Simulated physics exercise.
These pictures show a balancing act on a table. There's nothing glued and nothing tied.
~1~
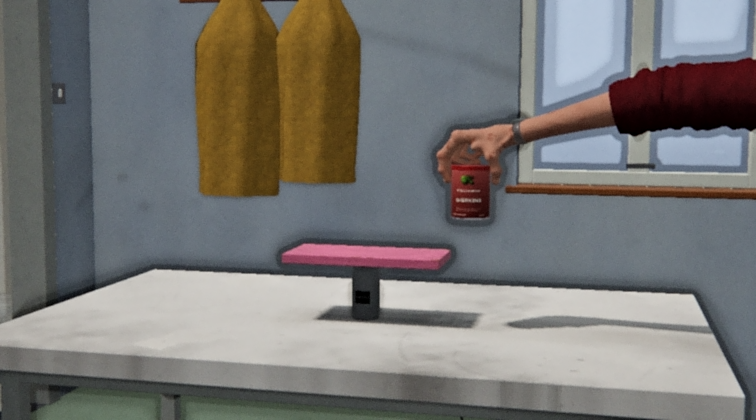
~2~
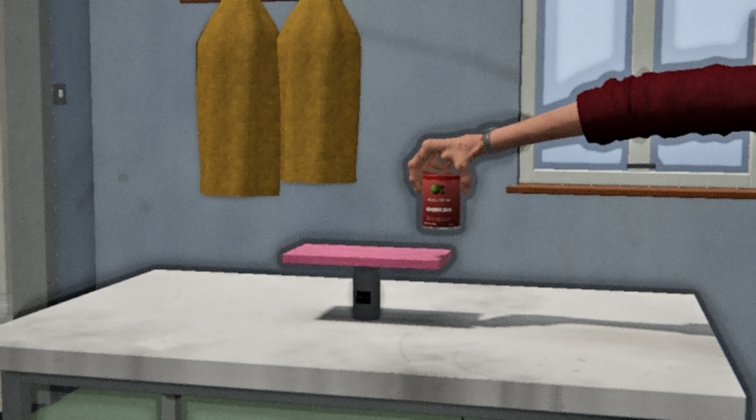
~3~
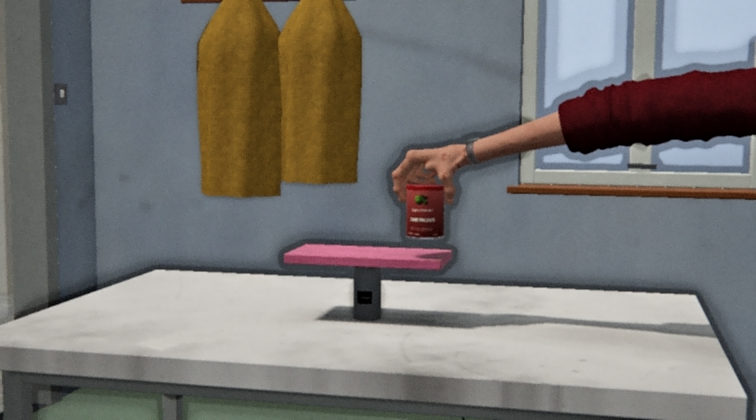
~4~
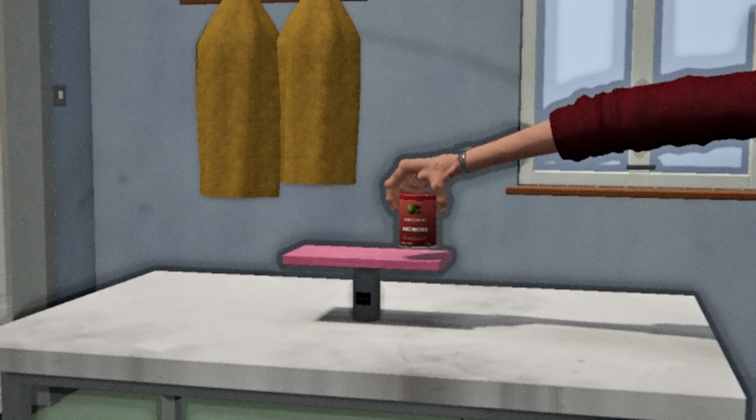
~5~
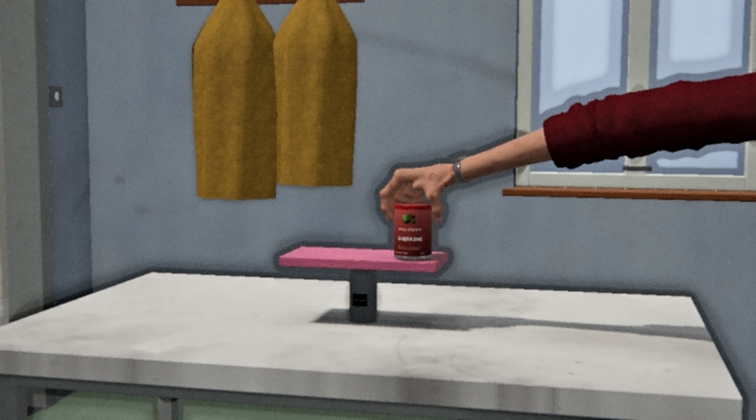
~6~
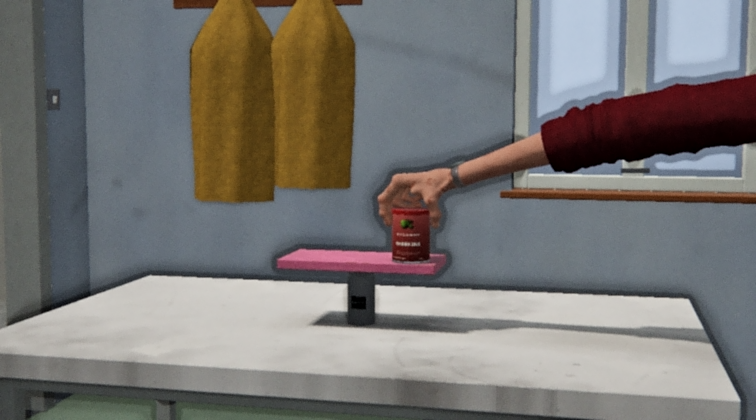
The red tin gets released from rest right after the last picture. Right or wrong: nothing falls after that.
Wrong.
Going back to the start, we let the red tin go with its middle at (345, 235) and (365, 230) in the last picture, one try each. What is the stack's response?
Well, the first time the stack stays put, and the second time it stays put.
Then, 0.40 s later than the last frame, red tin now fallen; pink board tilted by 54°.
Then, 0.70 s later than the last frame, pink board now fallen; grey jar moved about its own width.
When it is over, fallen, pink board and red tin; moved from the start, grey jar. The stack gives way.
